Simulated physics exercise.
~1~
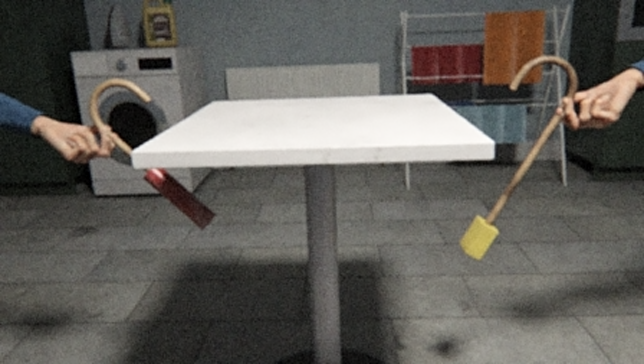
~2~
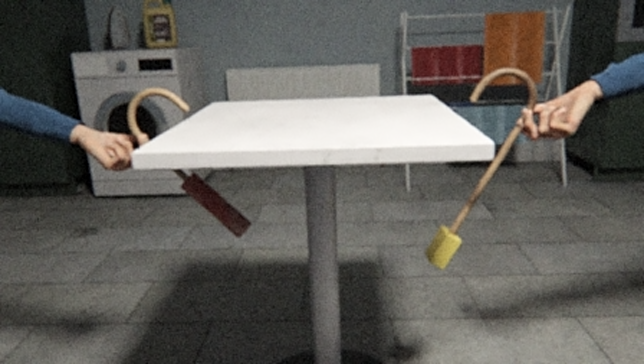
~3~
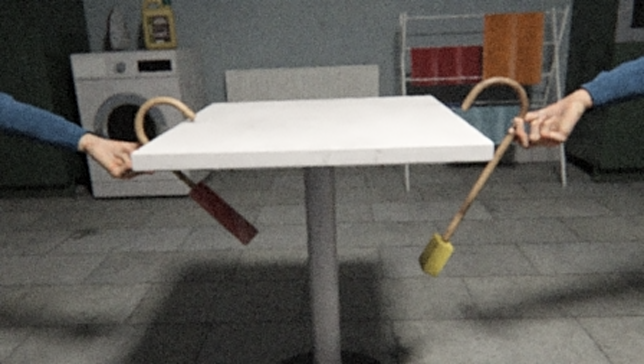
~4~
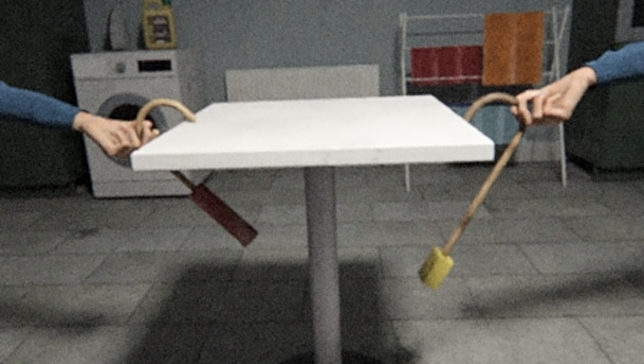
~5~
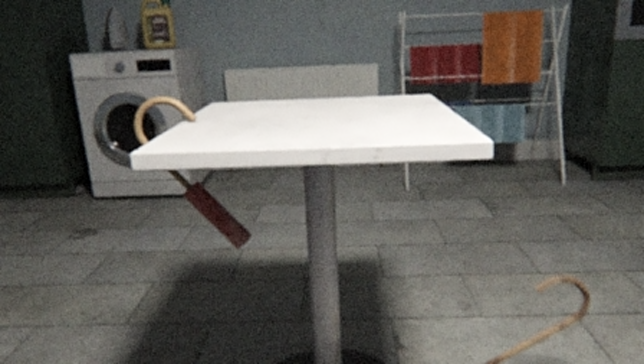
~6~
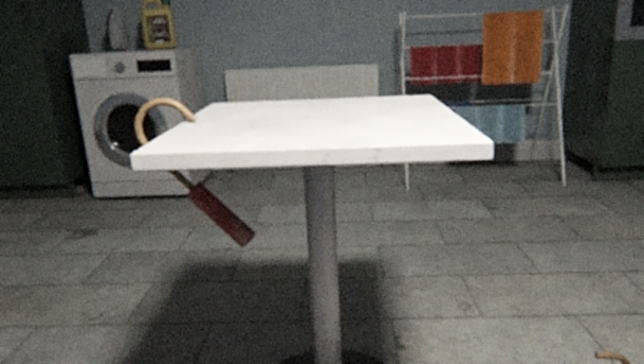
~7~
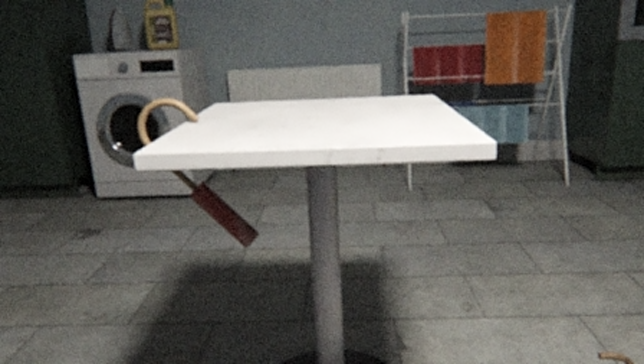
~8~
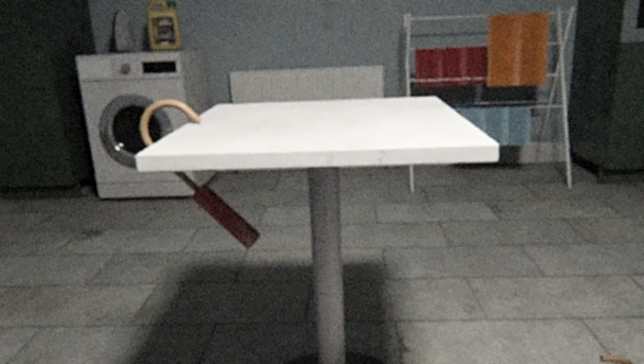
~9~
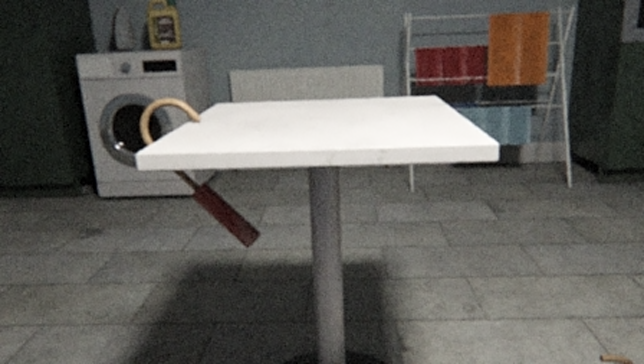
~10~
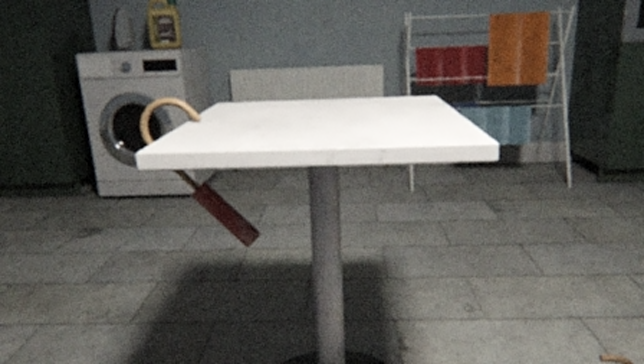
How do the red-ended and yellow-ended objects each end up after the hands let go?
The red-ended object stays hooked on the left edge of the table and hangs there. The yellow-ended one slips off the right side and falls to the floor.
At the start, two hands hold objects with curved handles beside a white table, one with a red end on the left and one with a yellow end on the right. The hands carry them inward until each hook is at an edge of the tabletop, then lower them slightly. Both hands let go and leave the view. The red one stays hooked on the left edge, while the yellow one slips off the right side, tilting as it drops. At the end, the red one hangs still, and only a bit of the fallen one shows at the lower right.
